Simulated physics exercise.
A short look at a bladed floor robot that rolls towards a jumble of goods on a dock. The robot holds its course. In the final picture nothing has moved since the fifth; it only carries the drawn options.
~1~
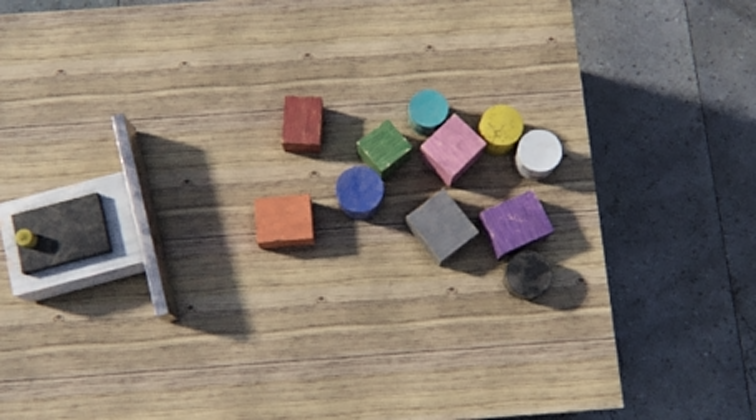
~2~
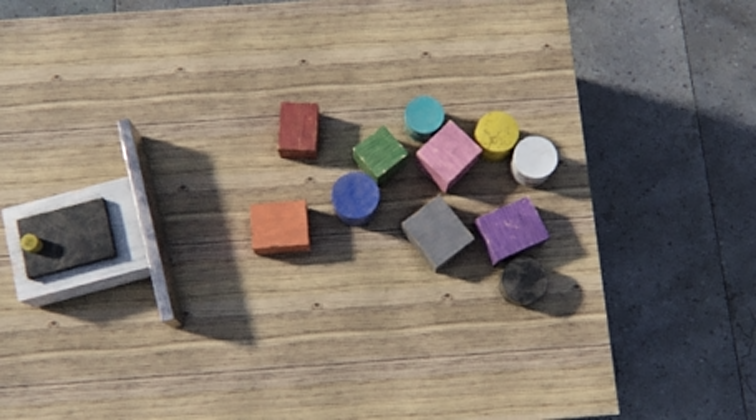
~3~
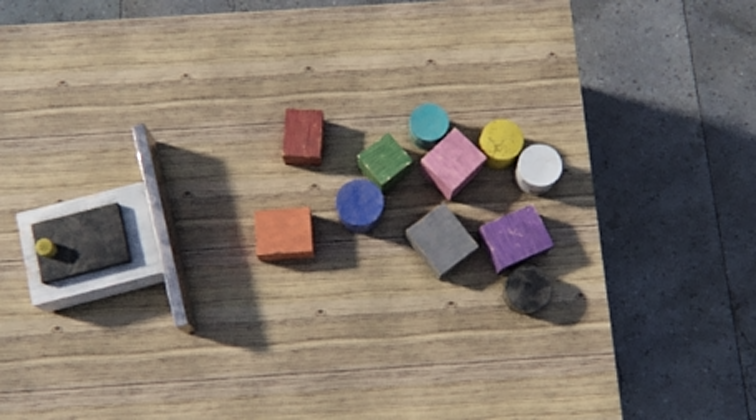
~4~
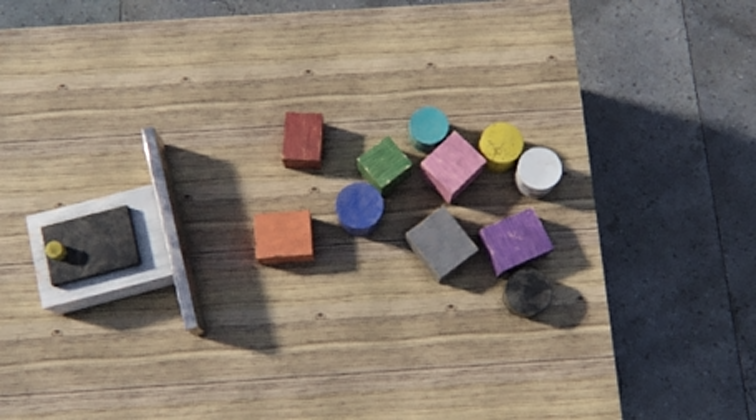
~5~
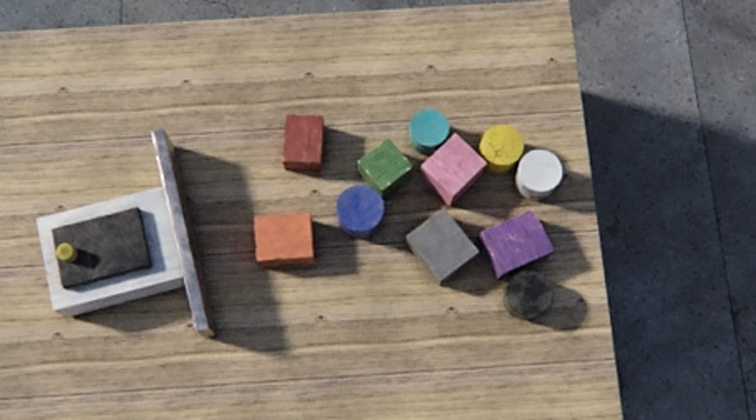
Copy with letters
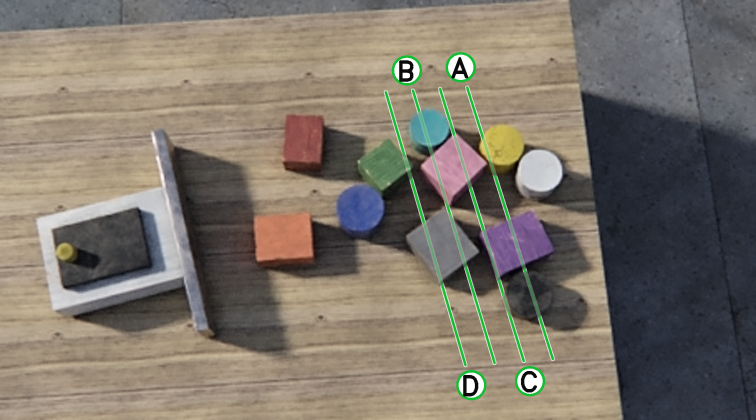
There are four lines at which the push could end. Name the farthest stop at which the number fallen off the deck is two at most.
Stop at A.
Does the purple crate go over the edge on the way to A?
Yes.
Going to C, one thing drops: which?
It is the purple crate.
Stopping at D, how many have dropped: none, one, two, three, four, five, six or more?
By then, none.
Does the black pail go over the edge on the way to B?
No.
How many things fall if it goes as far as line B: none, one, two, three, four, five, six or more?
By then, none.
On the copy, A at (509, 218); B at (452, 222); C at (480, 220); D at (424, 224).
On A. First, robot (228, 238); red crate (308, 141); green crate (390, 166).
Then, robot (348, 230); purple crate (563, 246); yellow canister (528, 114).
Finally, robot (441, 225); purple crate over the edge; white pail over the edge; two fallen.
By contrast, B is within the limit but short; C is within the limit but short; D is within the limit but short.
